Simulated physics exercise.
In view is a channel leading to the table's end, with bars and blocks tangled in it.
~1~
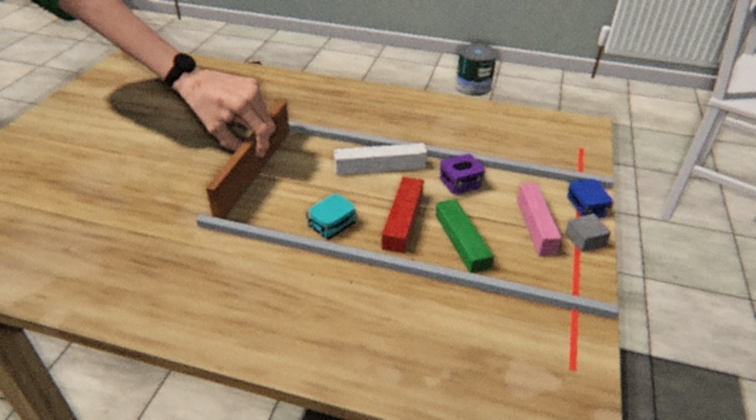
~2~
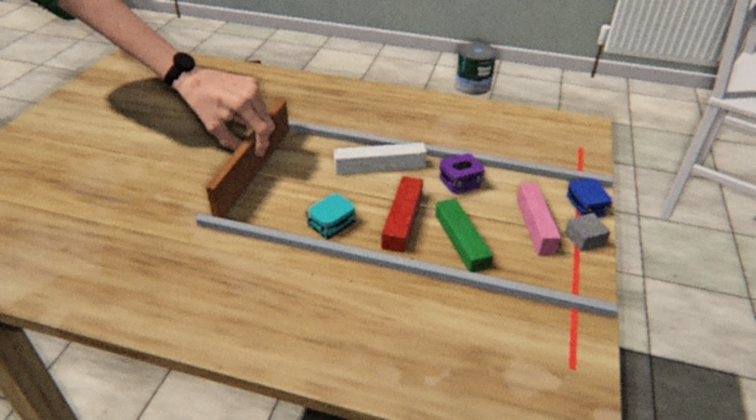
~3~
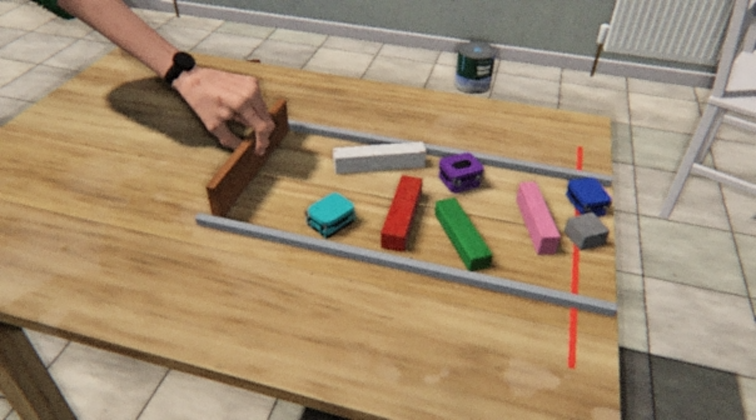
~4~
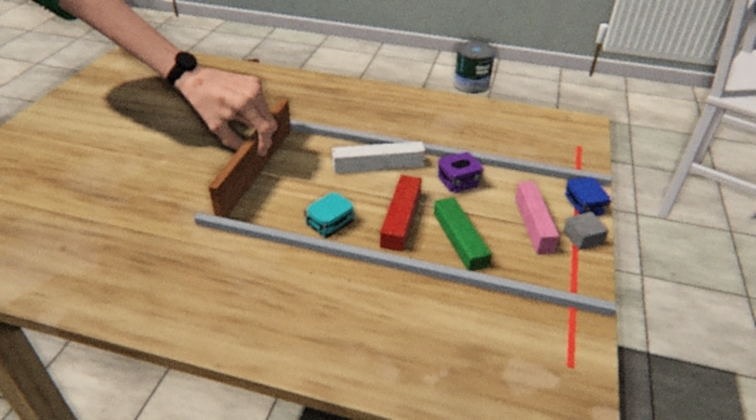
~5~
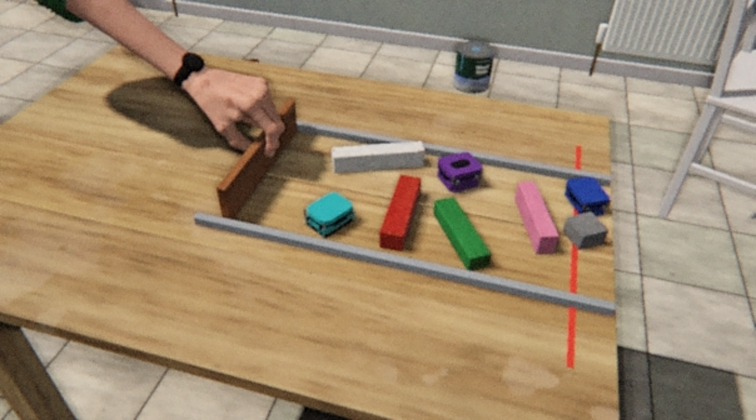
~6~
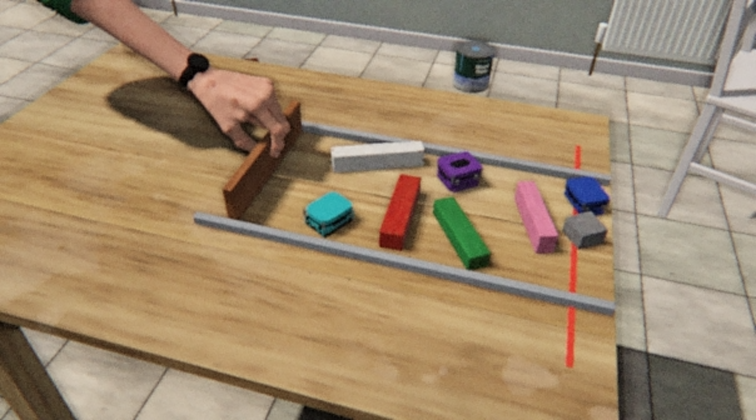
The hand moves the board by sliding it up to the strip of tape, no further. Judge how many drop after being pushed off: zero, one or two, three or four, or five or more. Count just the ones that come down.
Odds are the fallen group will hold five or more.
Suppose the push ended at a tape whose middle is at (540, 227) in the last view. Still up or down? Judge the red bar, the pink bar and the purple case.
The red bar stays put, the pink bar topples off, and the purple case stays put.
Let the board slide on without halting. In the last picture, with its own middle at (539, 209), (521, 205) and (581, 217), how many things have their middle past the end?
The numbers are 3, 2 and 7.
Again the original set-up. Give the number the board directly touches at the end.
2.
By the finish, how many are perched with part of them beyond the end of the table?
As for overhanging, the count is 1.
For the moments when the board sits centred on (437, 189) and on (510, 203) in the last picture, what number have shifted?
At the first point the count is 5, at the second it's 8.
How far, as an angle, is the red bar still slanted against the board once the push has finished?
Out of line by around 35°.
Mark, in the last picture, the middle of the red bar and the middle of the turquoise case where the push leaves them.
The red bar ends at (615, 249) and the turquoise case at (592, 270).
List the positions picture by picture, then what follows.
In the first frame, grey block (588, 233); blue case (588, 199); pink bar (538, 219); board (253, 157); tape (578, 236).
In the second frame, blue case (588, 199); purple case (461, 174).
In the third frame, pink bar (537, 217); red bar (403, 211).
In the fourth frame, grey block (586, 231); green stick (461, 232).
In the fifth frame, blue case (586, 198); turquoise case (330, 215).
In the sixth frame, grey block (585, 230); blue case (585, 197); pink bar (535, 216); board (267, 157); tape (575, 234).
Soon after, none off yet; grey block at rest near (585, 230); blue case at rest near (585, 197); pink bar at rest near (535, 216).
After that, none off yet; grey block moving near (590, 232); blue case at rest near (585, 197); pink bar displaced a little near (560, 218).
In the end, the number that fall off is five or more; gone, white bar, purple case, green stick, pink bar, blue case and grey block.
